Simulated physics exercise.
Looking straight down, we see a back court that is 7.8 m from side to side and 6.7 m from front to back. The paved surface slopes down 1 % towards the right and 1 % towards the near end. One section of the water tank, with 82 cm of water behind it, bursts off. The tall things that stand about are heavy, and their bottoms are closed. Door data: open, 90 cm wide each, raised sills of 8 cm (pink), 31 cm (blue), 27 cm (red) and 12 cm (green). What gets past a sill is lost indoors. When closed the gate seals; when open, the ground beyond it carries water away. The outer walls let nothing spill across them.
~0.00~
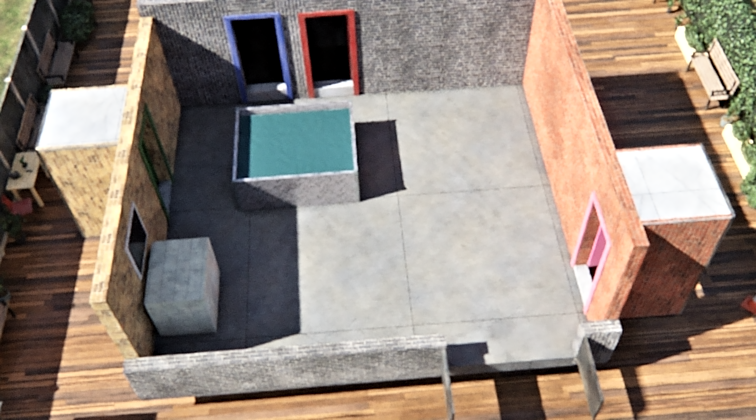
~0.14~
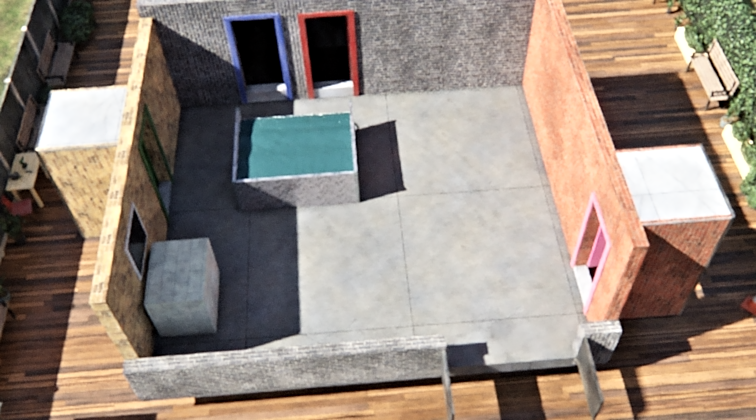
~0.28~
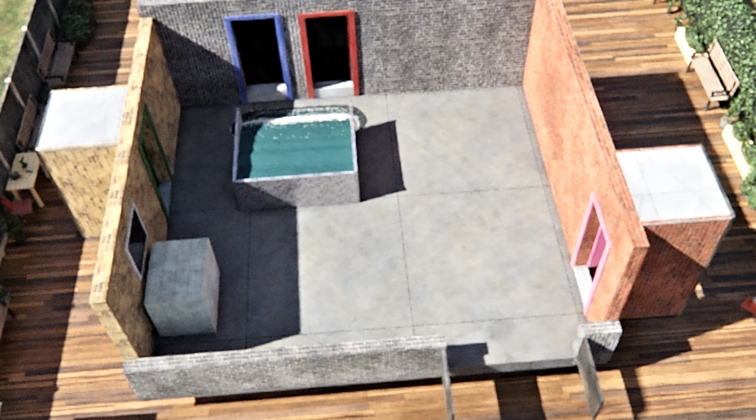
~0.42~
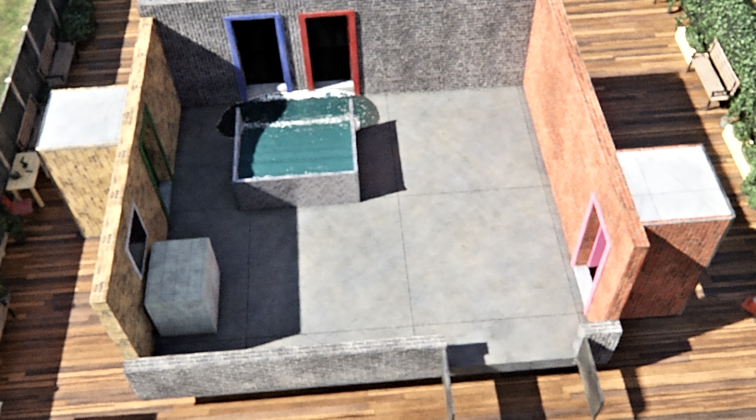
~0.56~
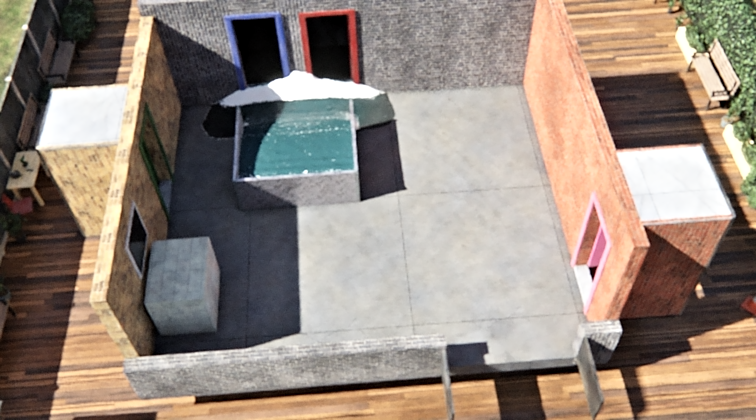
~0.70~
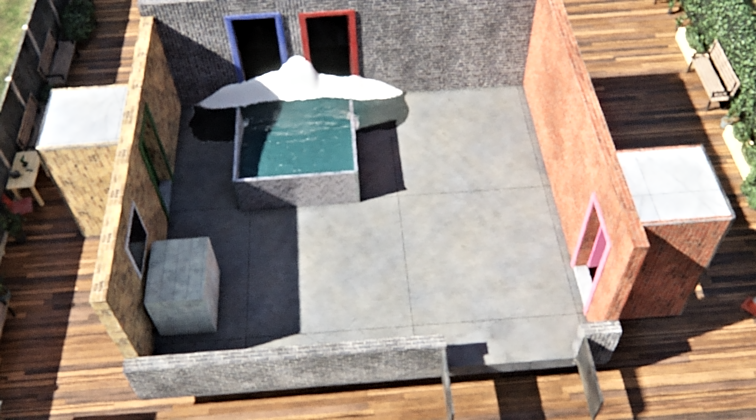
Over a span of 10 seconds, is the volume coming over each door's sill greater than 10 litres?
In order: The pink door stops short of the limit; the blue door overruns the limit; the red door overruns the limit; the green door stops short of the limit.
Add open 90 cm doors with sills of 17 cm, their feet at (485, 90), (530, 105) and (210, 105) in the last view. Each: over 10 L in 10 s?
Check each in turn: The first fails, the second succeeds, the third succeeds.
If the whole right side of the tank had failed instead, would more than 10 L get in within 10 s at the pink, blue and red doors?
Then pink would come out on the high side, blue on the low side and red on the low side.
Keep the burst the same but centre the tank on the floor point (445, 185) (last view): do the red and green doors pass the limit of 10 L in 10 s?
Well, red ends up inside the mark and green ends up inside the mark.
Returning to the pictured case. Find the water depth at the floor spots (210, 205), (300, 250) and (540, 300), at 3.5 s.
Listed order: 6 / 0 / 0 cm.
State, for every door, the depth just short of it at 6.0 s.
In centimetres - pink: 5, blue: 16, red: 16, green: 5.
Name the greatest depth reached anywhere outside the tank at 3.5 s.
Some 29 cm deep.
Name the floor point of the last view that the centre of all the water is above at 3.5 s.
Centre: Roughly (332, 157) px.
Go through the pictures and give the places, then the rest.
In the first frame, the water tank at (295, 142) is whole and still, 82 cm deep.
In the second frame, the front is at (356, 129), 1.3 m from the gap on the water tank's far side; 0.6 m2 of floor is under water; 82 cm left at the back of the water tank.
In the third frame, water pours out on the water tank's far side and has run 1.5 m, to (361, 117); typically 14 cm deep outside, 82 cm at the water tank's back.
In the fourth frame, the front is at (368, 103), 1.8 m from the gap on the water tank's far side; 3.4 m2 of floor is under water; 77 cm left at the back of the water tank.
In the fifth frame, water pours out on the water tank's far side and has run 2.2 m, to (383, 94); typically 18 cm deep outside, 69 cm at the water tank's back.
In the sixth frame, water pours out on the water tank's far side and has run 2.6 m, to (402, 93); typically 21 cm deep outside, 70 cm at the water tank's back.
After 1.4 s water covers 15 % of the floor and is deepest (56 cm) near (302, 103); pink door not reached, blue door 54 cm at the sill, 89 L in, red door 53 cm at the sill, 104 L in, green door not reached.
After 2.2 s water covers 30 % of the floor and is deepest (46 cm) near (189, 110); pink door not reached, blue door 36 cm at the sill, 154 L in, red door 37 cm at the sill, 190 L in, green door 7 cm at the sill, 0 L in.
After 3.5 s water covers 50 % of the floor and is deepest (29 cm) near (163, 272); pink door 2 cm at the sill, 0 L in, blue door 17 cm at the sill, 161 L in, red door 17 cm at the sill, 205 L in, green door 9 cm at the sill, 0 L in.
After 6.0 s water covers 80 % of the floor and is deepest (18 cm) near (592, 344); pink door 5 cm at the sill, 0 L in, blue door 16 cm at the sill, 161 L in, red door 16 cm at the sill, 205 L in, green door 5 cm at the sill, 0 L in.
After 10.0 s water covers 90 % of the floor and is deepest (15 cm) near (592, 344); pink door 8 cm at the sill, 2 L in, blue door 7 cm at the sill, 161 L in, red door 7 cm at the sill, 205 L in, green door 3 cm at the sill, 0 L in.
